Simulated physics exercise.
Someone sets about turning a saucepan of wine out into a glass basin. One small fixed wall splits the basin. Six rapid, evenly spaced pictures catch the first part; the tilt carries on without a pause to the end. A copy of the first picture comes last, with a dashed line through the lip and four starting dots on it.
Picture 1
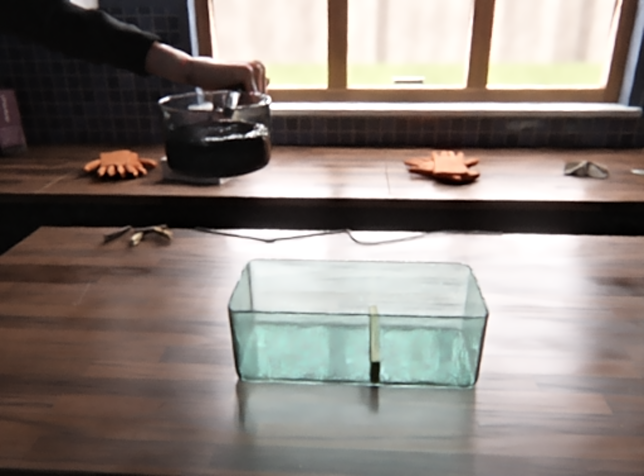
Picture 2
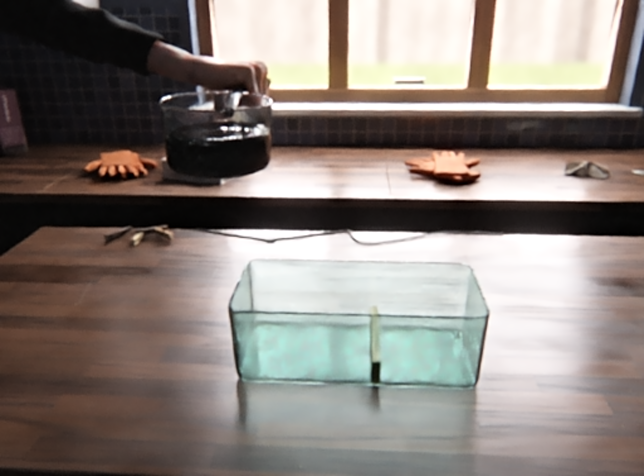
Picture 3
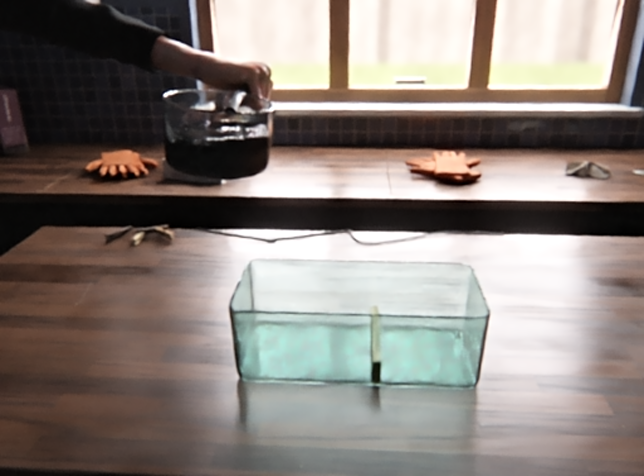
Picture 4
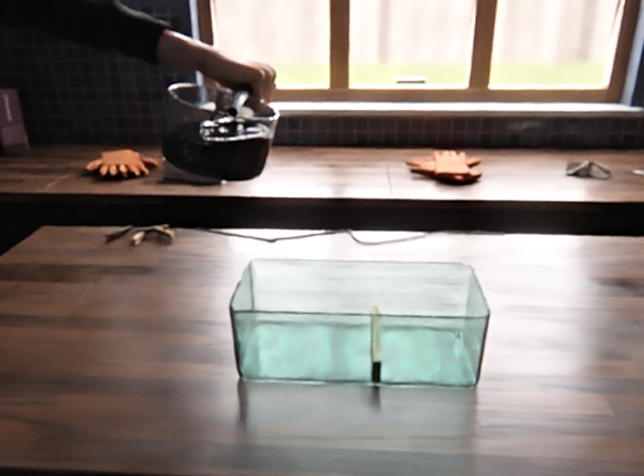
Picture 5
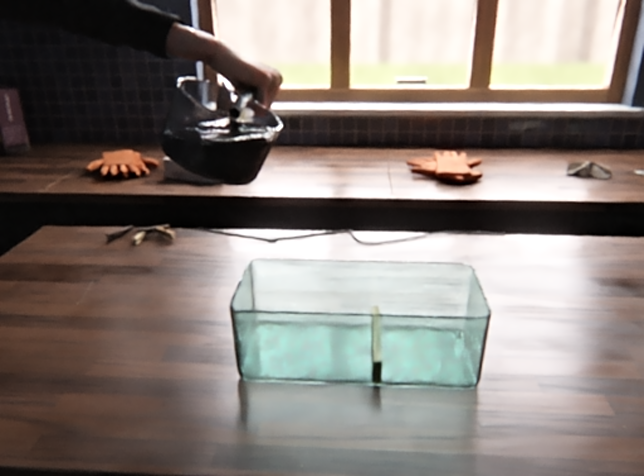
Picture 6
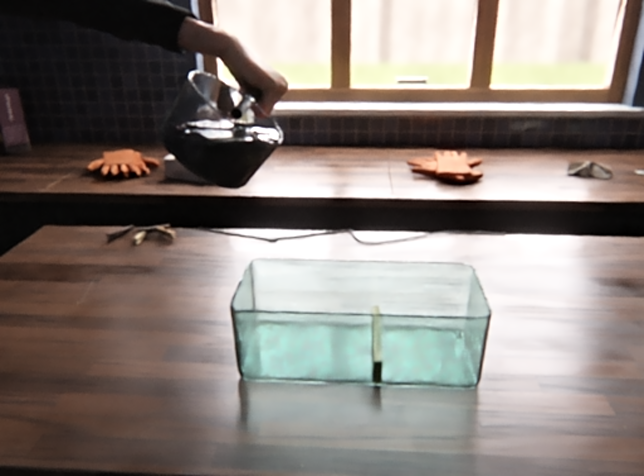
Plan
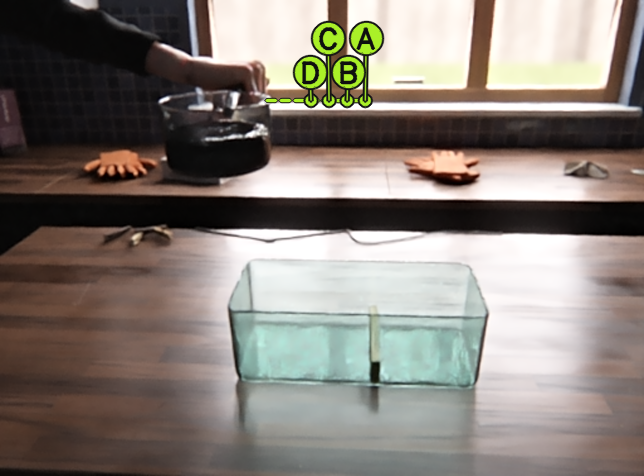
In a dim kitchen, a hand lifted a clear pot of dark liquid off the counter by the window and tilted it steadily to the right, while a glass basin sat still in front.
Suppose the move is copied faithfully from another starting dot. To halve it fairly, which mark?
Dot C.
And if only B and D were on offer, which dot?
That would be D.
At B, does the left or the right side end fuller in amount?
The right side.
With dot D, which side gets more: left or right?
The left side.
In lime, A at (365, 100); B at (347, 100); C at (329, 100); D at (311, 100).
With A, about 10 % ends left of the wall and 88 % right of it.
With B, about 19 % ends left of the wall and 79 % right of it.
With C, about 46 % ends left of the wall and 52 % right of it.
With D, about 70 % ends left of the wall and 28 % right of it; 3 % is lost outside.
